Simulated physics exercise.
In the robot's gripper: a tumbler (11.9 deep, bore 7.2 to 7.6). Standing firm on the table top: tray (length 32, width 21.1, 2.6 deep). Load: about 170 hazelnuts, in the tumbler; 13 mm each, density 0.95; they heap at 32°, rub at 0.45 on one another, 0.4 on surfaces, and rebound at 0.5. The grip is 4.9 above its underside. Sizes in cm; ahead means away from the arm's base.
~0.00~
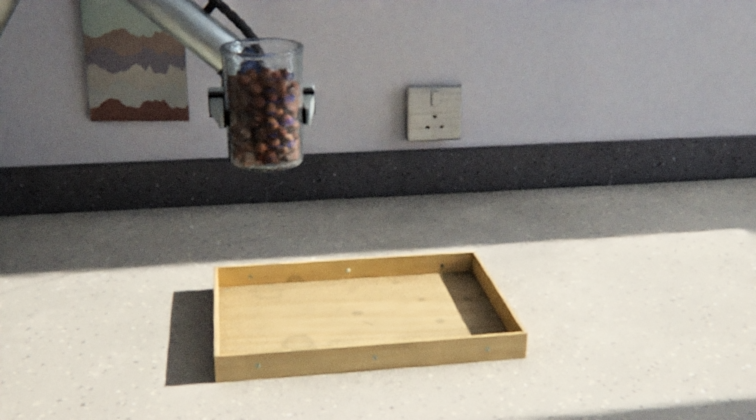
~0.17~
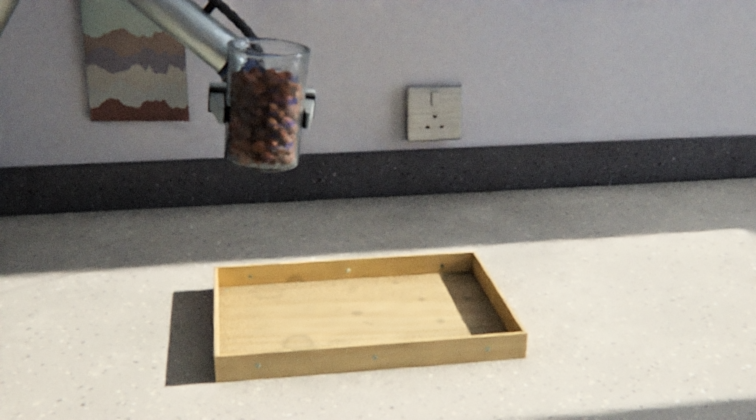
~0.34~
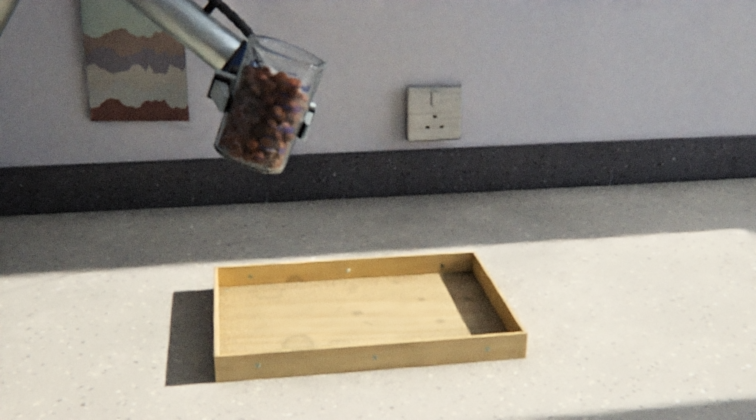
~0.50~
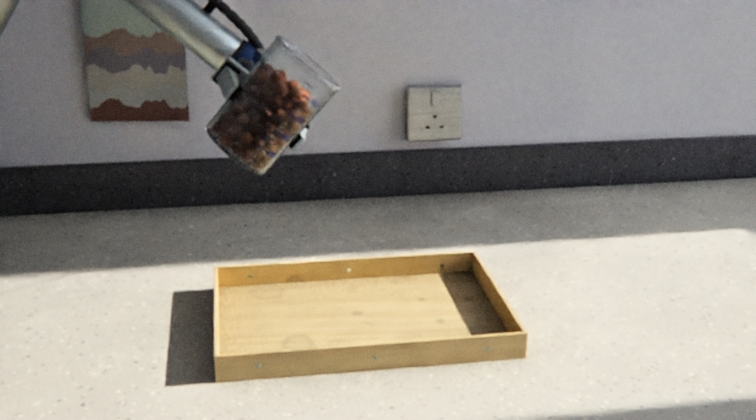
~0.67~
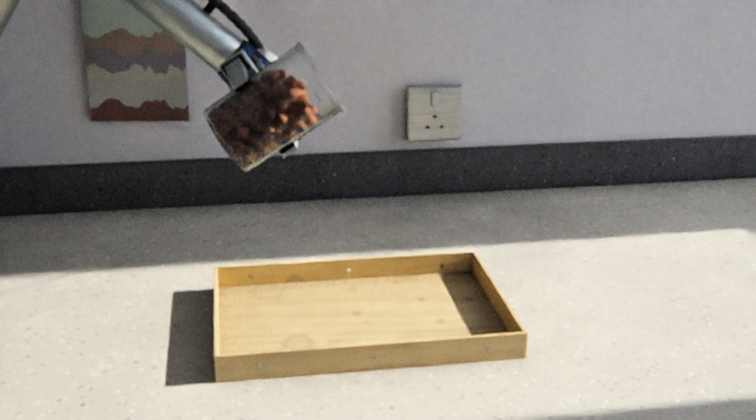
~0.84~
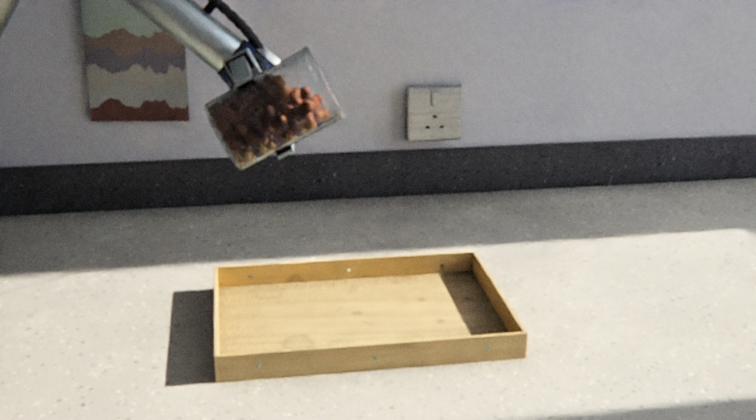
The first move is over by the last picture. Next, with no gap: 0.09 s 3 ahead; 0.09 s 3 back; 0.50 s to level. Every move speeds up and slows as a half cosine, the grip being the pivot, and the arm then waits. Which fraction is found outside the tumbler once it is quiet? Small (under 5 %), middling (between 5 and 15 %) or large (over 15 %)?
Share outside the tumbler: Middling (between 5 and 15 %).
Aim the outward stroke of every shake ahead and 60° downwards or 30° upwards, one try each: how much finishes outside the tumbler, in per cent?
Some 0 and 15 per cent.
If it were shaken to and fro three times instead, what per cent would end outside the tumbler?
Then about 15 per cent.
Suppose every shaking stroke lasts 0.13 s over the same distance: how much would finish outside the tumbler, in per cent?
Then about 0 per cent.
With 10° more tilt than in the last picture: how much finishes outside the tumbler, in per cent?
About 20 per cent.
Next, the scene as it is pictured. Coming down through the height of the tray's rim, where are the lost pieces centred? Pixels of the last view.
Near (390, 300).
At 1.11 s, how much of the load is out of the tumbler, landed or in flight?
About 5 per cent by then.
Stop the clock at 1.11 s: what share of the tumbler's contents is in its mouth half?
About 40 per cent.
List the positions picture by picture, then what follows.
Tumbler middle at (264, 106), level; upper third of the load around (264, 88), from x 235 to 295, top at y 70; 173 in the tumbler, in the first frame.
Tumbler middle at (265, 106), tilted 6° forward; upper third of the load around (264, 88), from x 235 to 295, top at y 70, in the second frame.
Tumbler middle at (268, 106), tilted 22° forward; upper third of the load around (269, 89), from x 225 to 305, top at y 70, in the third frame.
Tumbler middle at (271, 108), tilted 41° forward; upper third of the load around (274, 91), from x 220 to 310, top at y 70, in the fourth frame.
Tumbler middle at (273, 110), tilted 57° forward; upper third of the load around (274, 95), from x 215 to 315, top at y 75, in the fifth frame.
Tumbler middle at (273, 111), tilted 63° forward; upper third of the load around (271, 99), from x 215 to 325, top at y 80; 173 in the tumbler, in the sixth frame.
After 1.11 s, tilted 58° forward, highest piece 28 above the table; 161 in the tumbler, 12 in flight or on a rim.
After 1.38 s, tilted 11° forward, highest piece 32 above the table; 159 in the tumbler, 12 in the tray, 2 in flight or on a rim.
After 1.72 s, level, highest piece 30 above the table; 159 in the tumbler, 14 in the tray.
After 2.77 s, level, highest piece 30 above the table; 159 in the tumbler, 14 in the tray.
At rest, 159 in the tumbler, 14 in the tray. That is 8 % outside the tumbler.
